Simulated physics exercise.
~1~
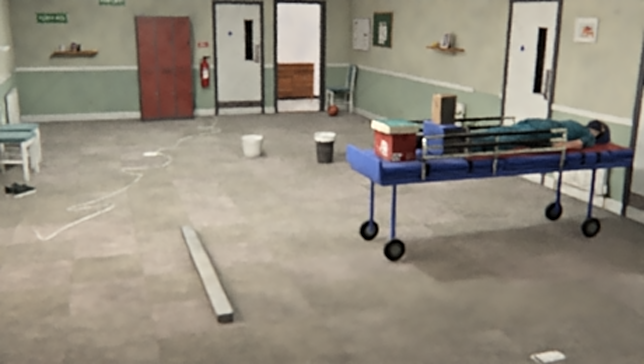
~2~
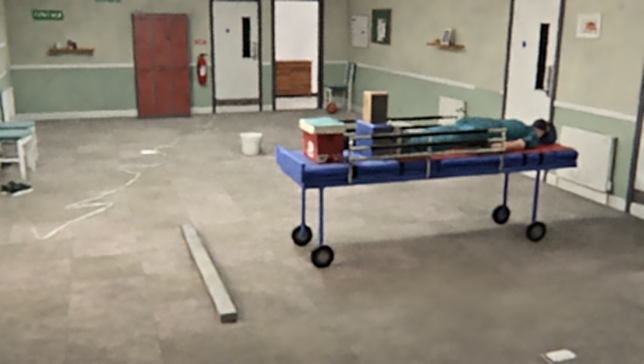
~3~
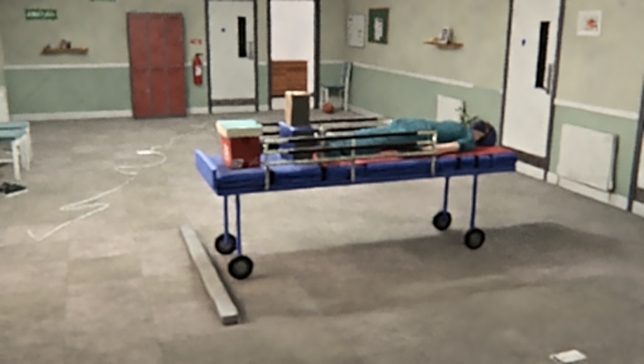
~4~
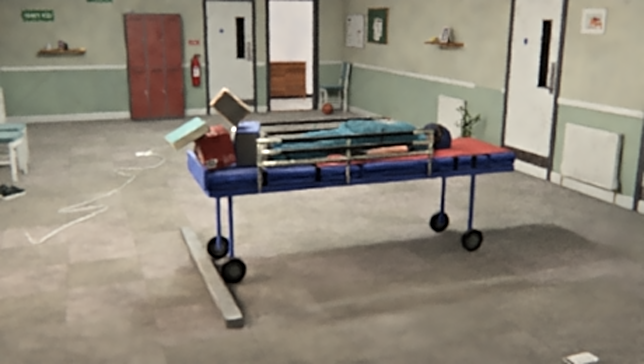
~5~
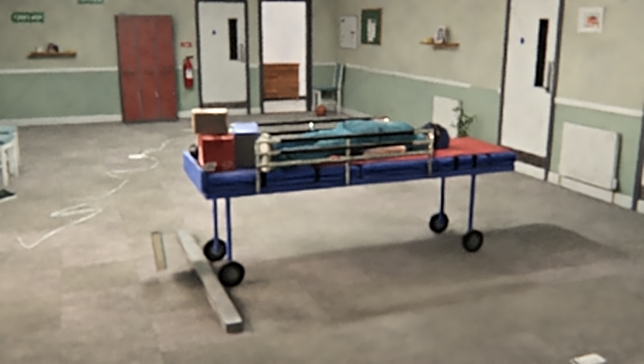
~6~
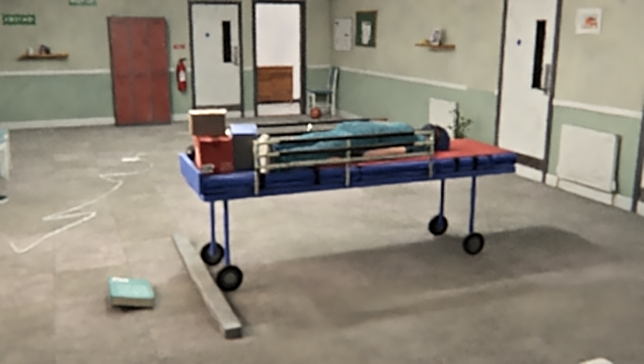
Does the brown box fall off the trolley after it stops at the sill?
No, the brown box tips over but stays on the trolley, ending up lying on its side at the left end.
